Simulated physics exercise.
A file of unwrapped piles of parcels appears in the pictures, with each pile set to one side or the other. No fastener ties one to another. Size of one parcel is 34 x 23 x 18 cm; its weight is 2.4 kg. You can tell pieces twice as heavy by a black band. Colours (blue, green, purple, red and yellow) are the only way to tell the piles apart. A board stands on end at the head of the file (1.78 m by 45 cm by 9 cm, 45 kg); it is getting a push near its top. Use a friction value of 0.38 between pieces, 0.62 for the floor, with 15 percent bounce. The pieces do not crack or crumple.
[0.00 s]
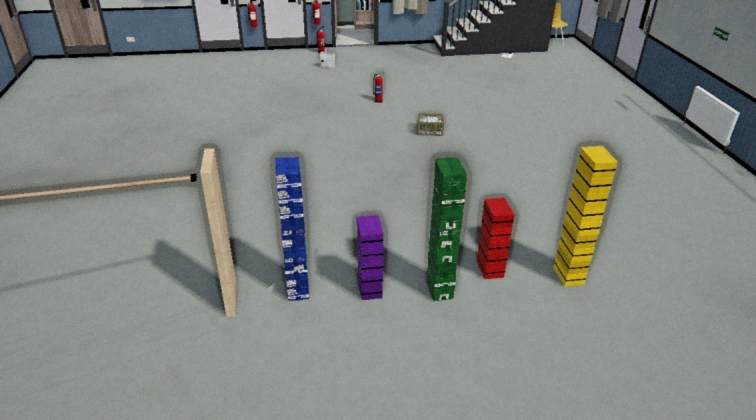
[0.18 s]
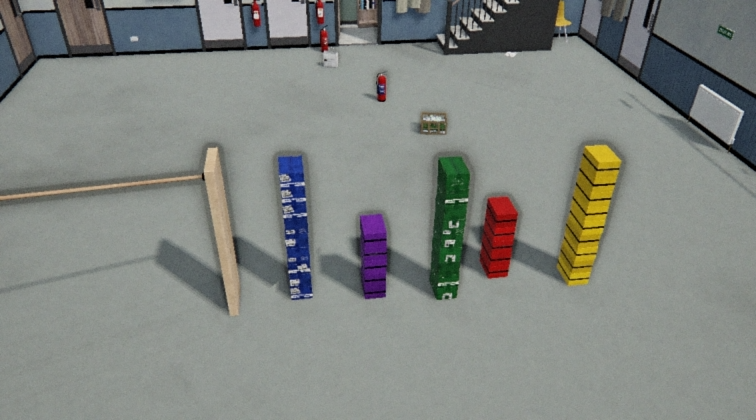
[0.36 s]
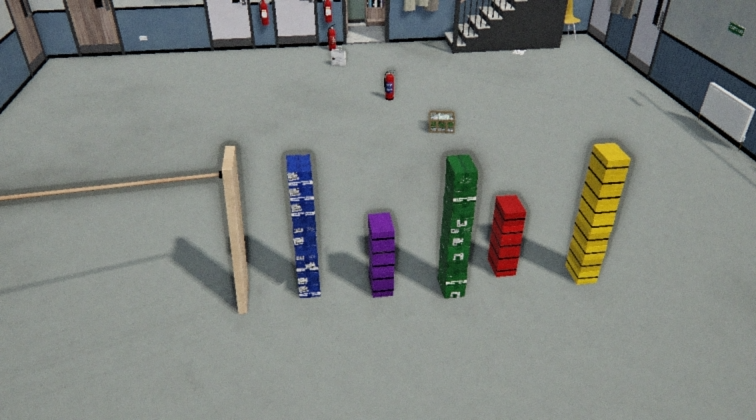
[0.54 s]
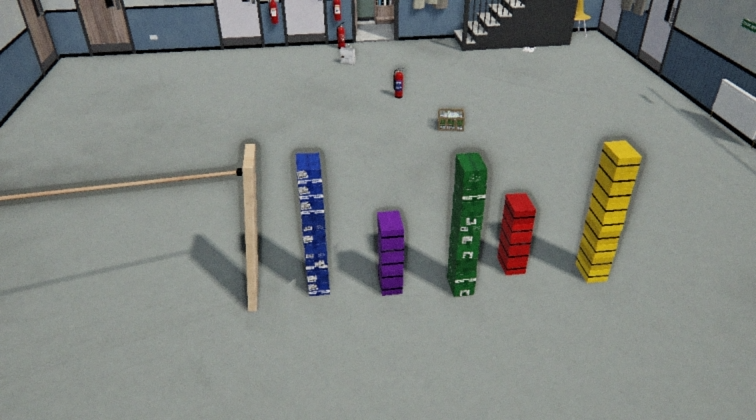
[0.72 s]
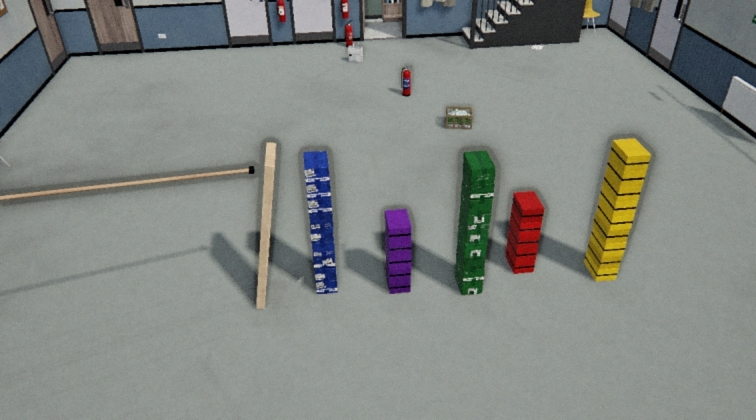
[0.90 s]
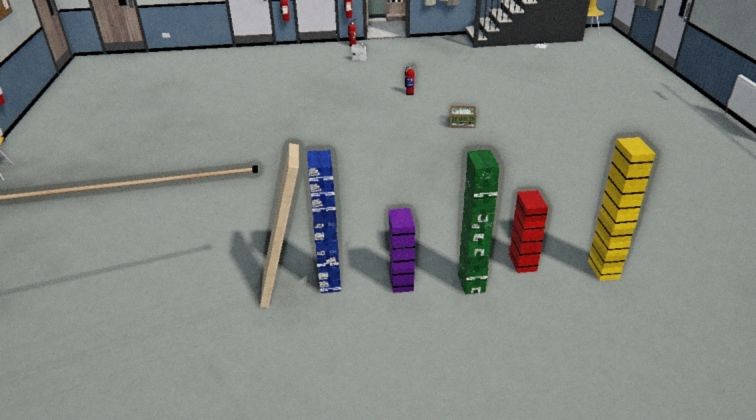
We see a thin pole push the upper part of an upright wooden board, which tilts rightward toward a blue stack while the pole comes to rest; the blue, purple, green, red and yellow stacks stay still.
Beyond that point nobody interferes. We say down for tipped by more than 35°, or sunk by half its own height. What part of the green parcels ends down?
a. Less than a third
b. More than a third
(b) More than a third.
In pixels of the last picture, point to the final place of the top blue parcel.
It settles close to (502, 245) in the last view.
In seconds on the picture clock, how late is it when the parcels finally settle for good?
At about 5.0 s.
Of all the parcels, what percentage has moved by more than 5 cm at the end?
50 in a hundred end up shifted.
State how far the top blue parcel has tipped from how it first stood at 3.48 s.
Some 90 degrees.
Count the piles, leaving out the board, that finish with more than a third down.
Tally: 3.
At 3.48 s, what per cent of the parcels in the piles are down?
By then 50 per cent.
After 1.48 s, board 49° from upright; none of the 9 green parcels down (6 of 37 in all colours); top green parcel unmoved; top blue parcel leaning 39°, 32 cm lower.
After 2.14 s, board 75° from upright; none of the 9 green parcels down (10 of 37 in all colours); top green parcel unmoved; top blue parcel on its side.
After 3.48 s, board 63° from upright; 8 of the 9 green parcels down (18 of 37 in all colours); top green parcel leaning 42°, 77 cm lower; top purple parcel on its side.
At rest (5.1 s), board 63° from upright; 8 of the 9 green parcels down (18 of 37 in all colours); top green parcel upside down; top blue parcel on its side. That is 89 per cent. As the last picture would show them, middles, top green parcel near (551, 269), top blue parcel near (502, 245).
